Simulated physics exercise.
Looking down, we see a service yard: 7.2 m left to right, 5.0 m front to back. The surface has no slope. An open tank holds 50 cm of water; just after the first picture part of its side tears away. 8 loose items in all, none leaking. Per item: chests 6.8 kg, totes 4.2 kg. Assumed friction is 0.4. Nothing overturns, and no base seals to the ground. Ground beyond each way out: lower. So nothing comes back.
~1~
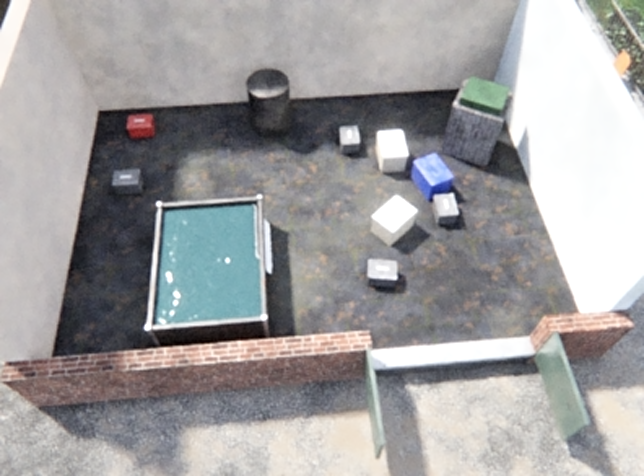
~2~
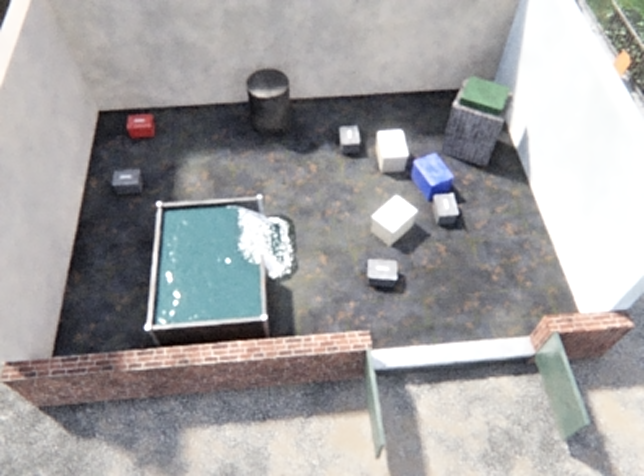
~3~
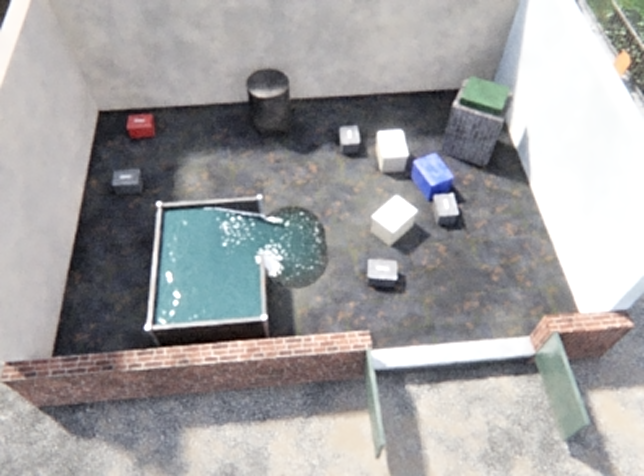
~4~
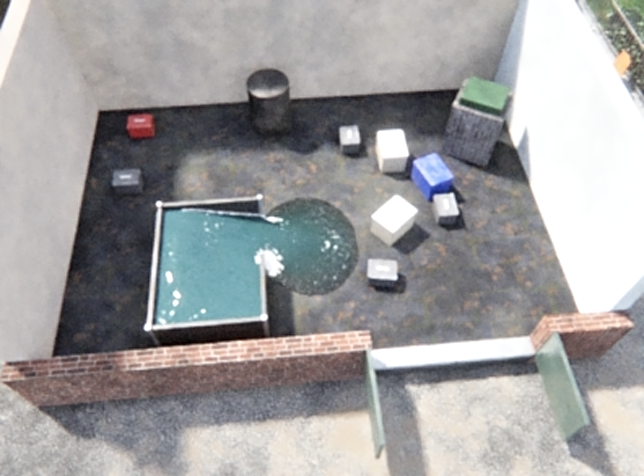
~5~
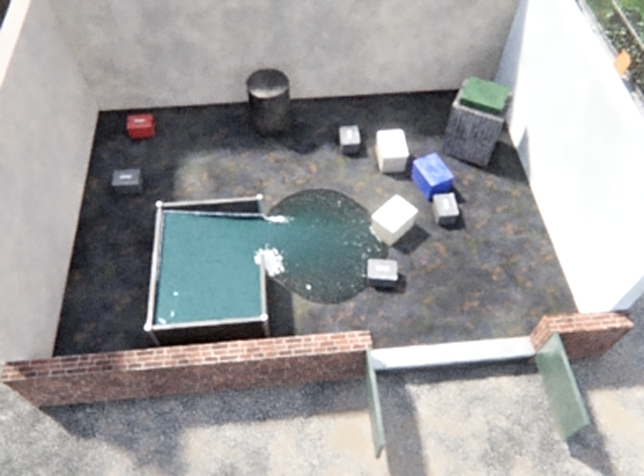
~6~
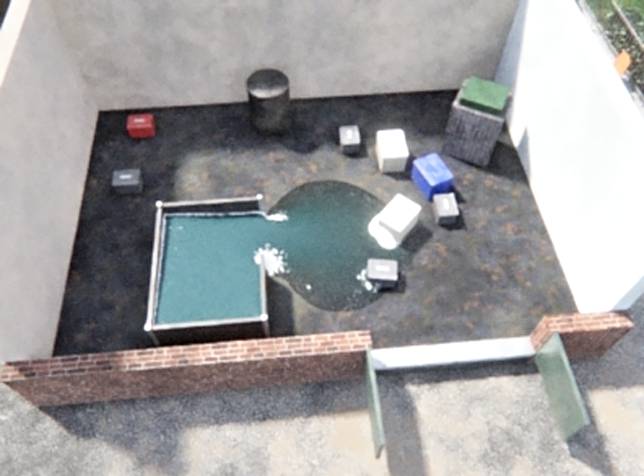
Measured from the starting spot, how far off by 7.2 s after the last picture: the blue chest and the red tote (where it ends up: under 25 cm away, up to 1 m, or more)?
First the blue chest: It gets moved a long way. Then the red tote: It barely budges.
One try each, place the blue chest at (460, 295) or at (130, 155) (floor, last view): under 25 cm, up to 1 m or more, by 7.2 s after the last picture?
Well, the first time it covers a big distance, and the second time it keeps still.
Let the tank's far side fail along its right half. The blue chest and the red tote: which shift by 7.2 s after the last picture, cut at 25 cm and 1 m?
The blue chest hardly moves, the red tote is swept away.
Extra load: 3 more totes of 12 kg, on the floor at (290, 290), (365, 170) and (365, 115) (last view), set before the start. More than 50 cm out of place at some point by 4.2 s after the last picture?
In that order: Less, over, short of it.
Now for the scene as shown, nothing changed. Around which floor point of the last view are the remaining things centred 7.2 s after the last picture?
That lands at roughly (312, 146).
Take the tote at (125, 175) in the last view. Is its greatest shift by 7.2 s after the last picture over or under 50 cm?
Within.
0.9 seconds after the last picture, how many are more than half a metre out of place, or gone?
The number comes to 4.
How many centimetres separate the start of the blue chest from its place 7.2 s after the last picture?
Around 140 cm from where it started.
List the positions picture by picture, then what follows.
The first frame shows the blue chest at (434, 169) rests on the ground; the red tote at (139, 121) rests on the ground; 2.7 m2 under water; 0 of 8 have shifted.
The second frame shows the blue chest at (434, 169), on the bottom; the red tote at (139, 121), on the bottom; water covers 3.2 m2; 0 of 8 have shifted.
The third frame shows the blue chest at (434, 169) rests on the ground; the red tote at (139, 121) rests on the ground; water covers 3.8 m2; 0 of 8 have shifted.
The fourth frame shows the blue chest at (434, 169), on the bottom; the red tote at (139, 121), on the bottom; 4.6 m2 under water; 0 of 8 have shifted.
The fifth frame shows the blue chest at (434, 169) rests on the ground; the red tote at (139, 121), on the bottom; 5.5 m2 under water; 0 of 8 have shifted.
The sixth frame shows the blue chest at (434, 169), on the bottom; the red tote at (139, 121) rests on the ground; 6.3 m2 under water; 1 of 8 have shifted.
Then, 0.9 s after the last picture the blue chest is near (467, 157), 0.6 m from its start, aground; the red tote is near (139, 121), 0.0 m from its start, aground; 0 of 8 are out; 1 afloat.
Then, 2.8 s after the last picture the blue chest is near (508, 149), 1.3 m from its start, afloat; the red tote is near (139, 121), 0.0 m from its start, aground; 0 of 8 are out; 6 afloat.
Then, 4.8 s after the last picture the blue chest is near (510, 140), 1.4 m from its start, afloat; the red tote is near (139, 121), 0.0 m from its start, aground; 0 of 8 are out; 6 afloat.
Then, 7.2 s after the last picture the blue chest is near (511, 148), 1.4 m from its start, afloat; the red tote is near (139, 121), 0.0 m from its start, aground; 2 of 8 are out; 4 afloat.
